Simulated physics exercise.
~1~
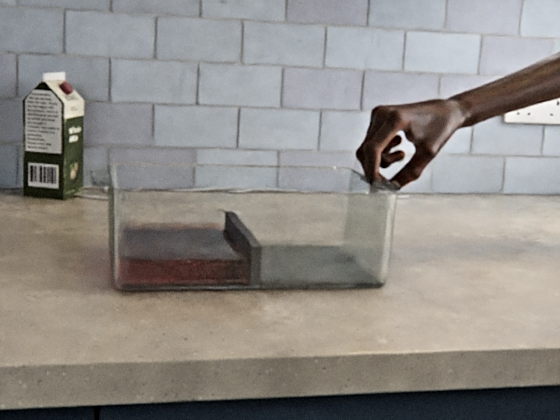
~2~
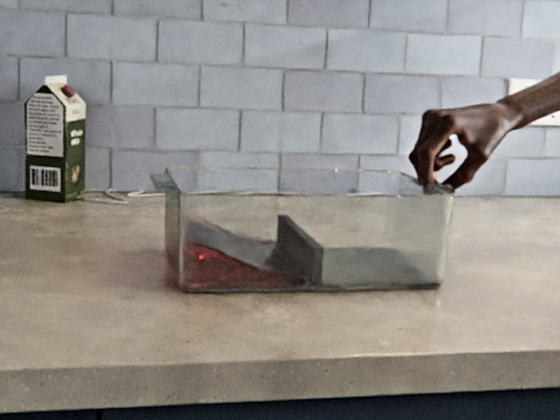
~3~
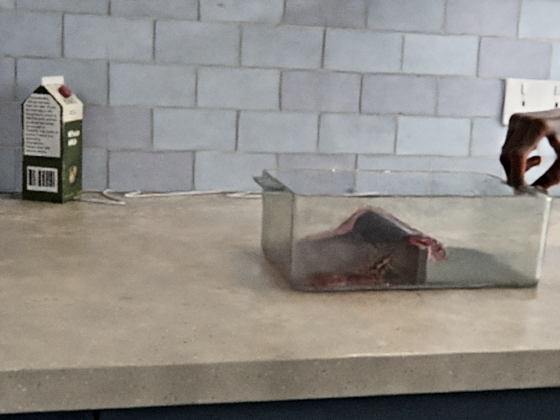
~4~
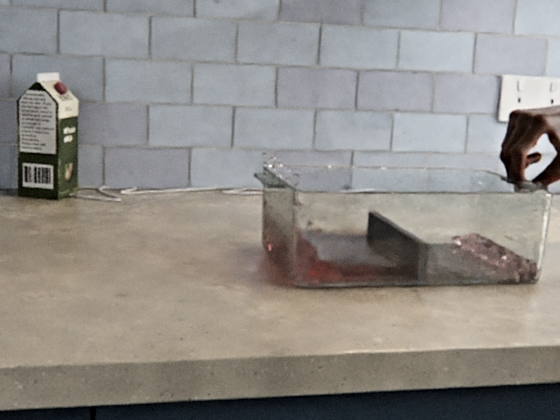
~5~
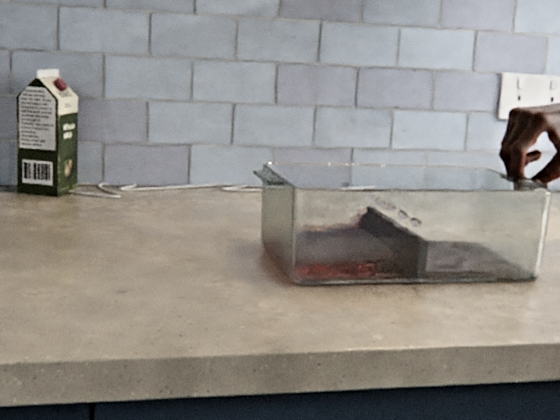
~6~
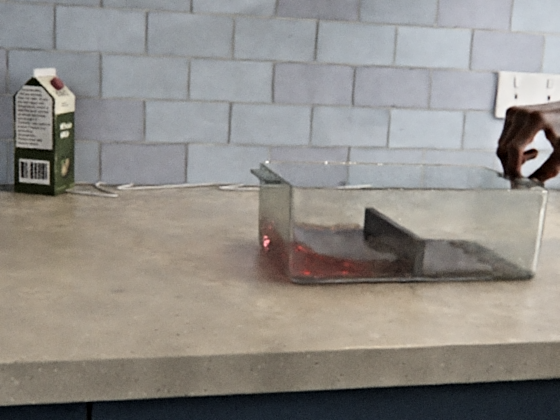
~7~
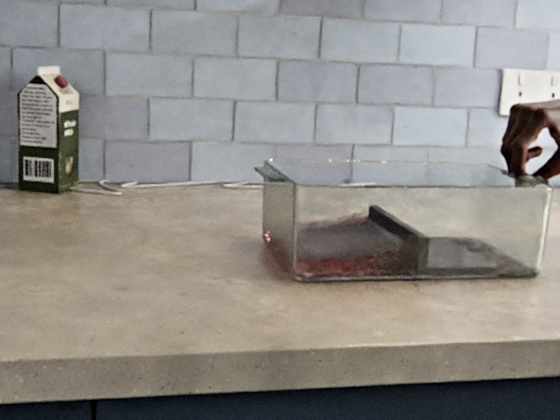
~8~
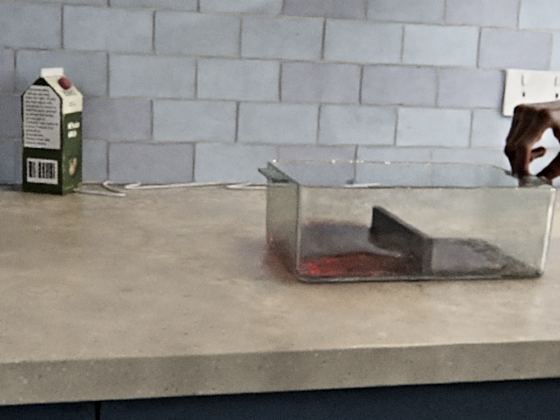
On a pale stone kitchen counter backed by grey-blue tiles, seen from the front by a slightly swaying camera, sits a clear box split by a low dark wall. Reddish liquid fills the left side, the right side looks empty, and a green and white carton stands at the far left. A hand gripping the right rim pulls the box to the right. The liquid dips, then surges up and over the divider, splashing into the right side. The box stops, and the remaining liquid rocks and settles, leaving most on the left and a shallow layer on the right.
